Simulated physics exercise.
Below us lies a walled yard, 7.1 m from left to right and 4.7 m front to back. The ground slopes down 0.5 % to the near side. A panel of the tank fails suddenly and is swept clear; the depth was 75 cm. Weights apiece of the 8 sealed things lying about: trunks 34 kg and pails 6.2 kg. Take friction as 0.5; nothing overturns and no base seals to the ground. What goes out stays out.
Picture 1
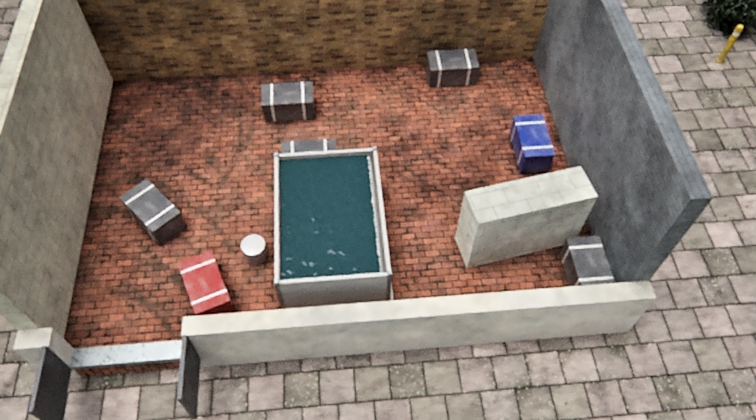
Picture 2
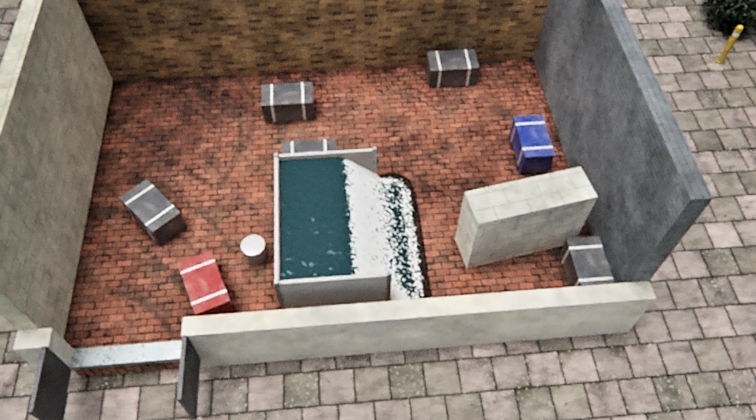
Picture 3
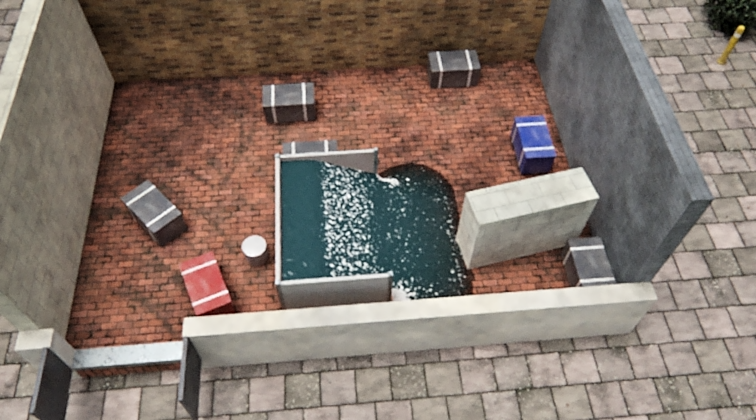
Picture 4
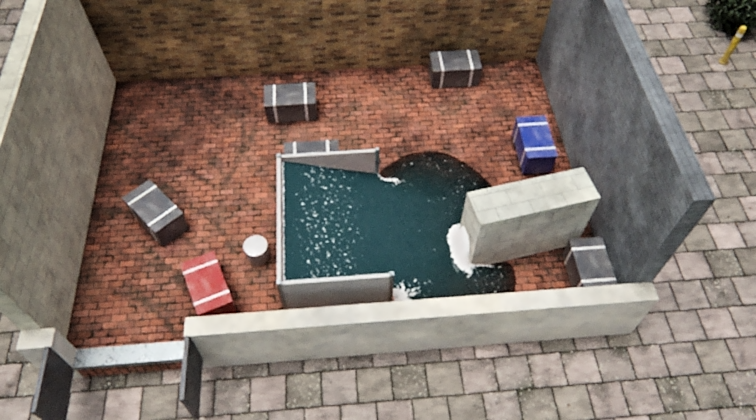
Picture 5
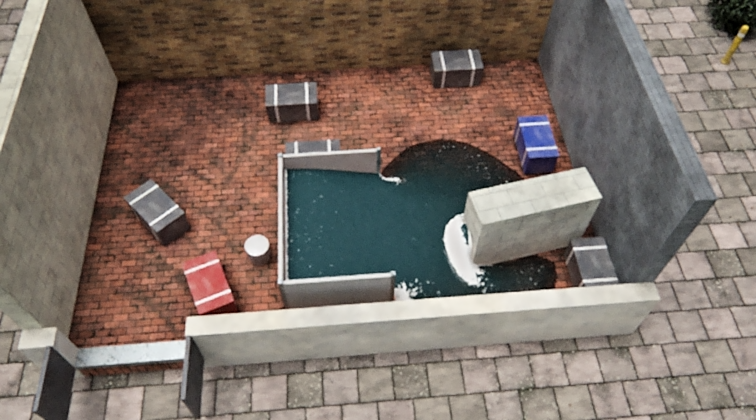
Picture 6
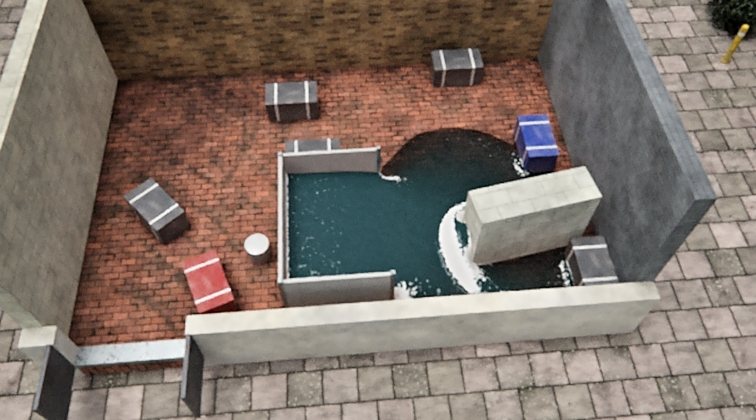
The clip shows a walled brick yard with scattered trunks and a water-filled tank whose right side gives way, releasing water that spreads rightward, foams against a pale block and reaches the blue trunk, while the trunks stay put.
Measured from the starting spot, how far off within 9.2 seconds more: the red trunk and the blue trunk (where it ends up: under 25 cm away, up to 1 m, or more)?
Red trunk holds its place; blue trunk ends far away.
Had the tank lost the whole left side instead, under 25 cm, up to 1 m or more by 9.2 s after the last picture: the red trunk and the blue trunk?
Then the red trunk gets carried off, the blue trunk barely shifts.
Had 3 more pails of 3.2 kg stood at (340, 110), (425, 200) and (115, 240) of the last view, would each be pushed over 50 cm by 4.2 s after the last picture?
In turn: Over, over, short of it.
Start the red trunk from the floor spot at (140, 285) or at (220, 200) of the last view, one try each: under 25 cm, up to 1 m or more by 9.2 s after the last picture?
In turn: It stays put; it stays put.
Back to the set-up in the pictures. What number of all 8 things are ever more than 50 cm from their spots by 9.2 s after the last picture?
That makes 4.
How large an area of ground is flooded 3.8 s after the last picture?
Some 23 m2.
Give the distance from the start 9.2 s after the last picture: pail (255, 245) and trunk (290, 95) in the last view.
In that order: 0 cm, 100 cm.
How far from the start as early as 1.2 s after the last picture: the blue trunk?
About 80 cm.
Then, 1.2 s after the last picture the red trunk is near (207, 280), 0.0 m from its start, aground; the blue trunk is near (543, 90), 0.8 m from its start, afloat; 0 of 8 are out; 2 afloat.
Then, 3.8 s after the last picture the red trunk is near (207, 280), 0.0 m from its start, aground; the blue trunk is near (414, 69), 2.2 m from its start, afloat; 0 of 8 are out; 2 afloat.
Then, 6.2 s after the last picture the red trunk is near (207, 280), 0.0 m from its start, aground; the blue trunk is near (287, 71), 4.0 m from its start, afloat; 0 of 8 are out; 1 afloat.
Then, 9.2 s after the last picture the red trunk is near (207, 280), 0.0 m from its start, aground; the blue trunk is near (252, 70), 4.6 m from its start, aground; 0 of 8 are out; 0 afloat.
